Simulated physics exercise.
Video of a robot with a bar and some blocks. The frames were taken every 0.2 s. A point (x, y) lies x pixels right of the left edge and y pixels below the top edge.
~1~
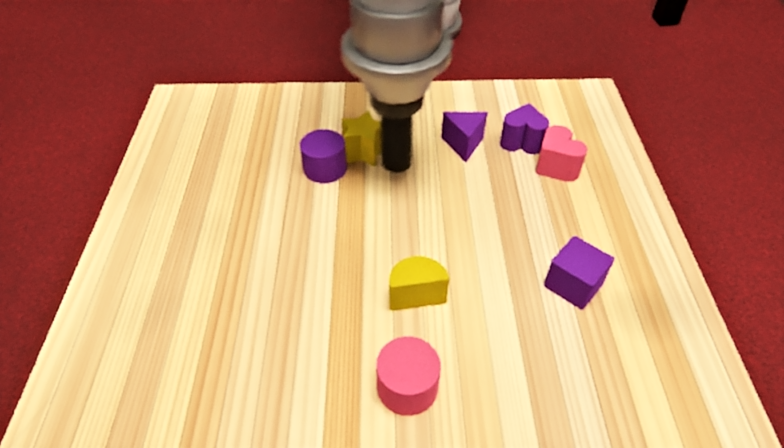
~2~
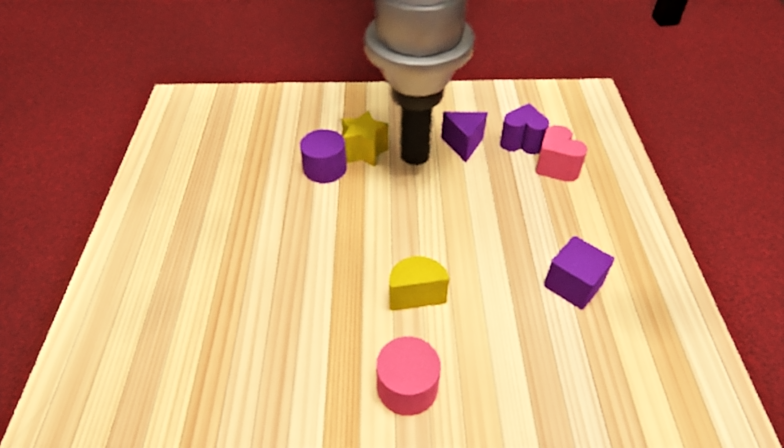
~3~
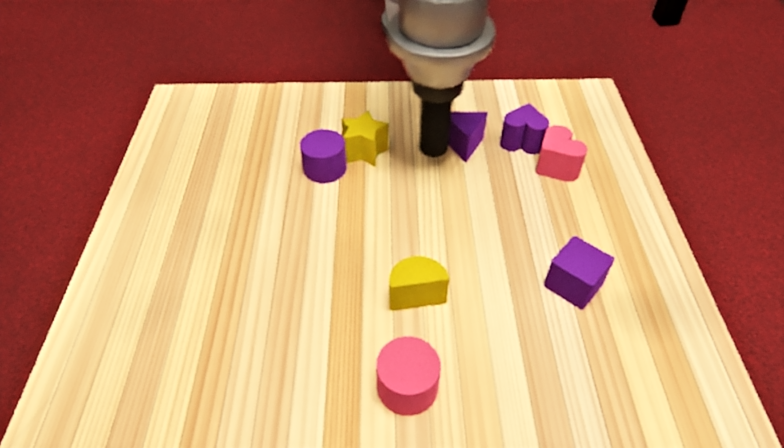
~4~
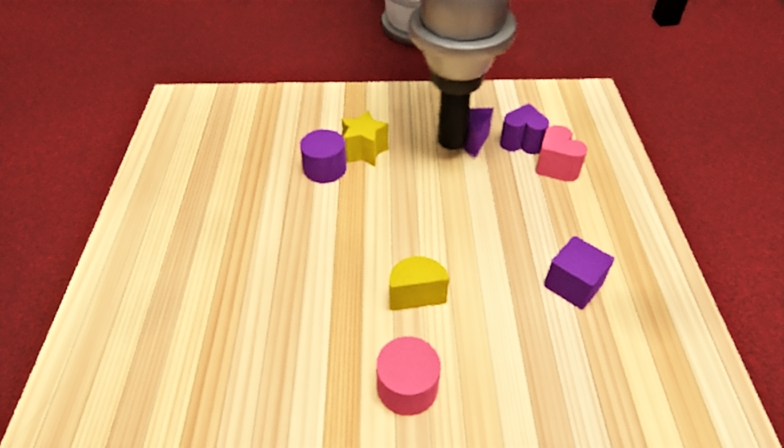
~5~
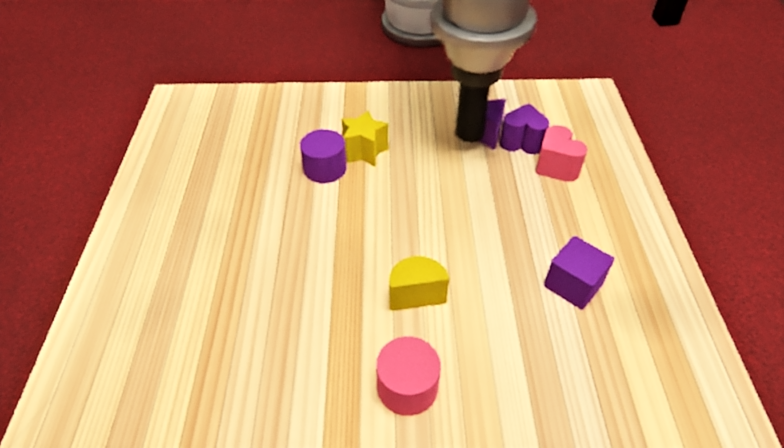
The footage shows a robot arm with a dark bar moving right across a wooden board of purple, yellow and pink blocks, reaching the purple three-sided block and pushing it right, close to the purple heart-shaped block.
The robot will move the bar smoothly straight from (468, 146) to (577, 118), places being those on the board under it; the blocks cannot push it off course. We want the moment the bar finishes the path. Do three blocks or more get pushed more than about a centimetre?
No, that is not what happens.
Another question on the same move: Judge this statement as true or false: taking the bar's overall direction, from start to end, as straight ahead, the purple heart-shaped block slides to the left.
That claim is false.
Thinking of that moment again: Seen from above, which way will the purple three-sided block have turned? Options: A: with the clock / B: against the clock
Letter B.
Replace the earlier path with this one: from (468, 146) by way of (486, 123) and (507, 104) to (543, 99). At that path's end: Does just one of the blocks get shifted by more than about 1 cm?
In short: Yes.
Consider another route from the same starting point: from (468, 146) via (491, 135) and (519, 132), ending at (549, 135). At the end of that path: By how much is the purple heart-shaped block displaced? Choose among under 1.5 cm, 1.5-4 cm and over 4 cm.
Over 4 cm.
The first path, step by step. One third of the way, bar (508, 124); purple three-sided block (513, 93); purple heart-shaped block (550, 112), turned 45° clockwise; pink heart-shaped block (567, 142), turned 15° clockwise.
Two thirds of the way, bar (546, 115); purple three-sided block (524, 88), turned 60° anticlockwise; purple heart-shaped block (575, 112), turned 115° clockwise; pink heart-shaped block (567, 142), turned 15° clockwise.
At the end, bar (581, 107); purple three-sided block (524, 88), turned 60° anticlockwise; purple heart-shaped block (590, 112), turned 155° clockwise; pink heart-shaped block (567, 142), turned 15° clockwise.
